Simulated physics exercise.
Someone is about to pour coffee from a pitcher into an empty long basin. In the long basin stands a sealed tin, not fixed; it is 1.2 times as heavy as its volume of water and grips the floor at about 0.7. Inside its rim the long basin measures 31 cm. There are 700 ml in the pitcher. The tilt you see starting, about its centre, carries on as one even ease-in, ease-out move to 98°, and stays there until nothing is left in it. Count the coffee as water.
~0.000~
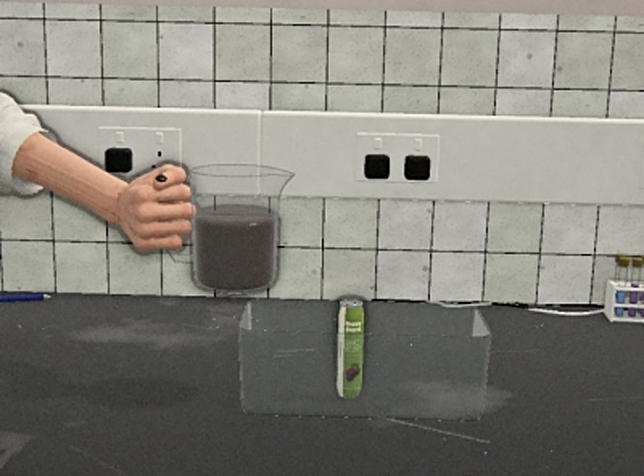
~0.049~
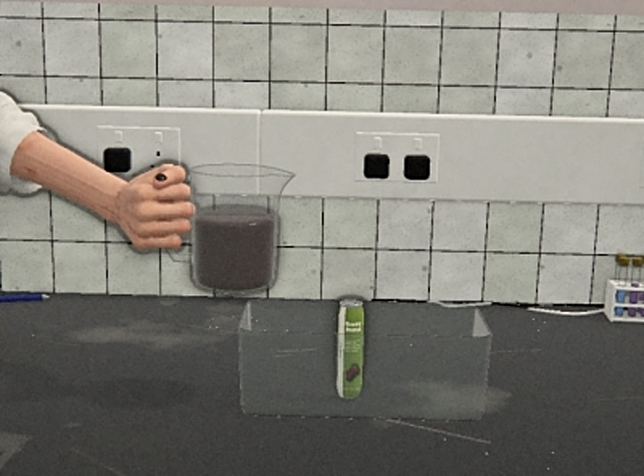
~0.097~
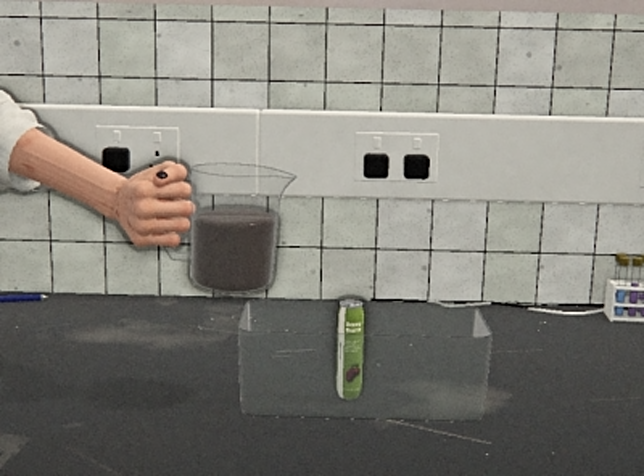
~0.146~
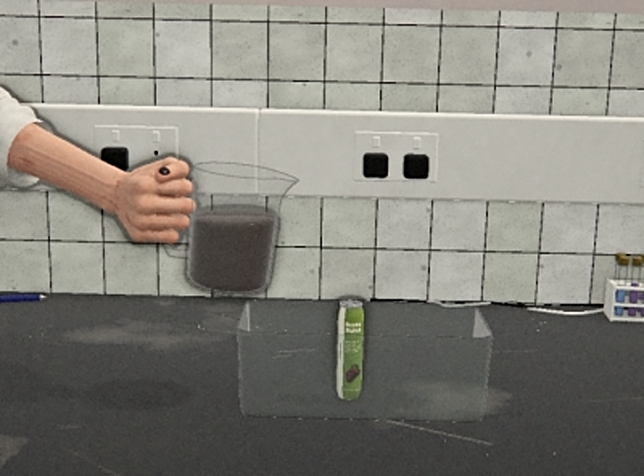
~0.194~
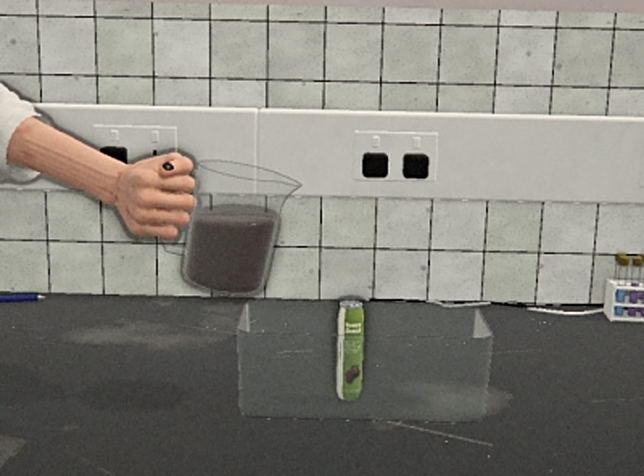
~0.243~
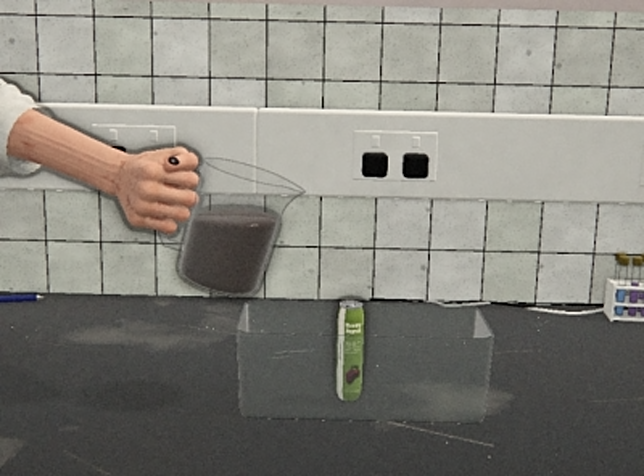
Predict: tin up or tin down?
It goes over.
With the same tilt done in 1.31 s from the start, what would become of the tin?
The tin topples.
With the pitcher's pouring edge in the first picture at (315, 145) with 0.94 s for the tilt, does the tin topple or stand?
Then it stays up.
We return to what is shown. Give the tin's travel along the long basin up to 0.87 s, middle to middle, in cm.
Some 0 cm.
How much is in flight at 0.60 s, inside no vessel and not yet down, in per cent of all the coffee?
Some 4 per cent.
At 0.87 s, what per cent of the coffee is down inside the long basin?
About 34 per cent.
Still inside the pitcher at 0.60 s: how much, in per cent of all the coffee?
Near 96 in a hundred.
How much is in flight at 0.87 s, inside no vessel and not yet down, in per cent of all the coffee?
Near 16 in a hundred.
Then, 0.60 s in, the tilt is 70° and 96 per cent is still to pour; the tin stands where it began.
Then, 0.87 s in, the tilt is 96° and 48 per cent is still to pour; the tin stands where it began.
Then, 1.14 s in, the tilt is 98° and 13 per cent is still to pour; the tin lies on its side.
Then, 1.44 s in, the tilt is 98° and 2 per cent is still to pour; the tin lies on its side.
Finally, the tin lies on its side.
